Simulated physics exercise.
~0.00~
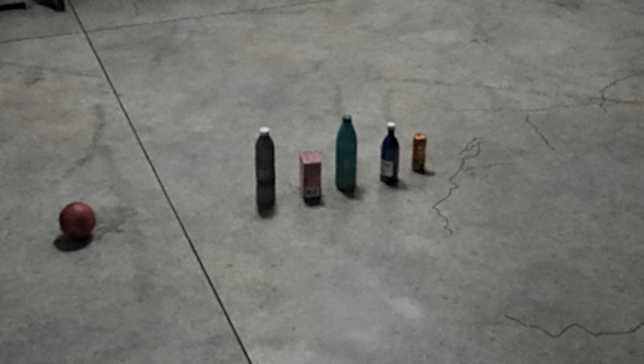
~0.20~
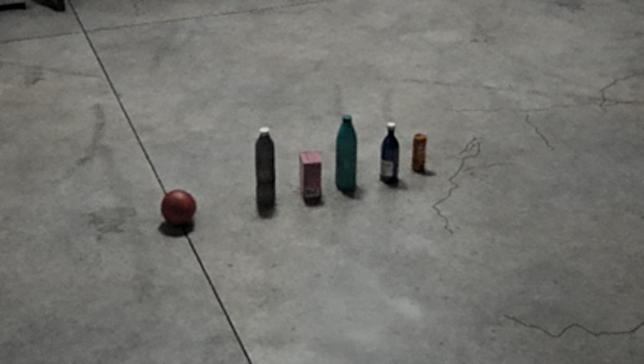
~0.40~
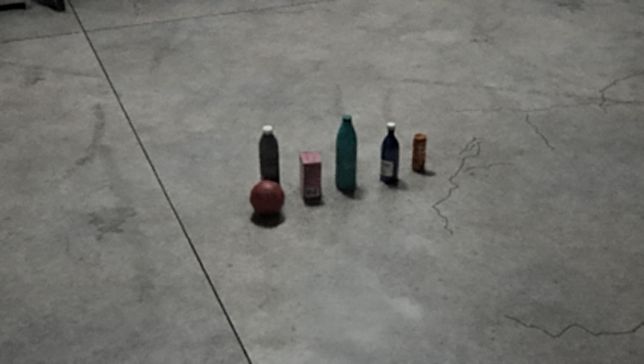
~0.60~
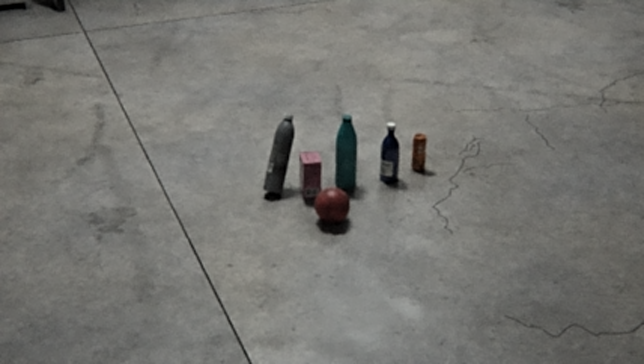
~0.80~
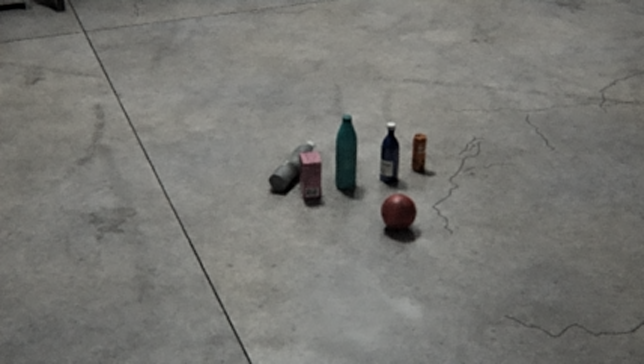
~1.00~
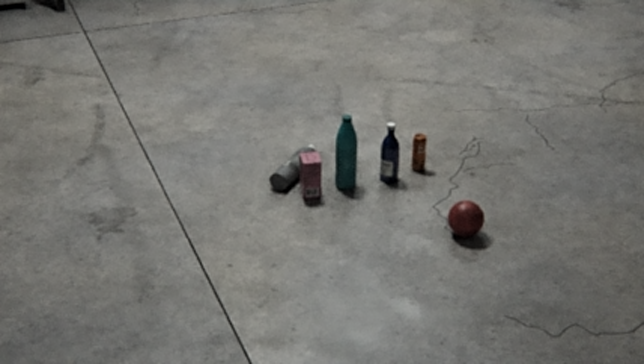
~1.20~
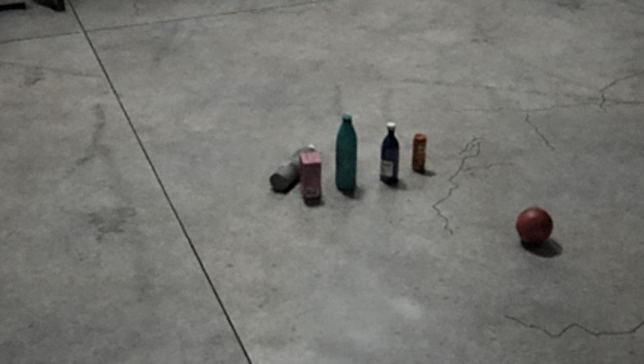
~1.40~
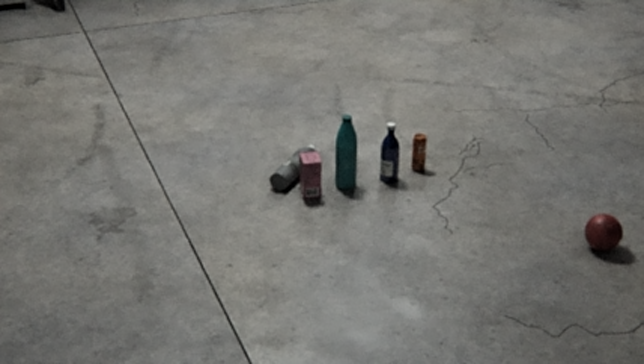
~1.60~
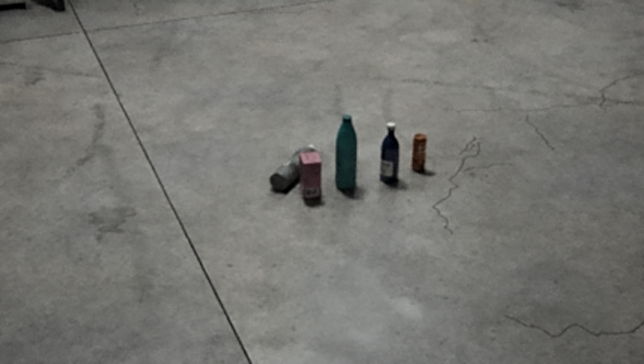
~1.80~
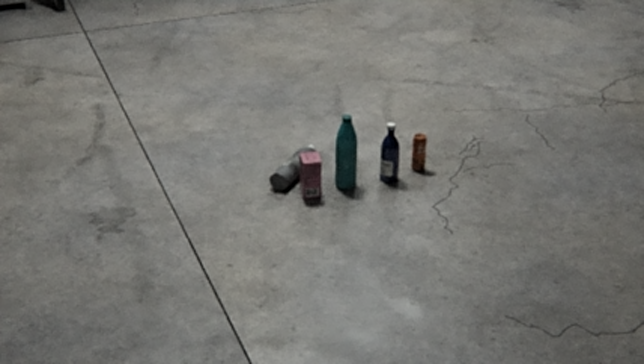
A grey bottle topples as a red ball rolls right past four things left standing.
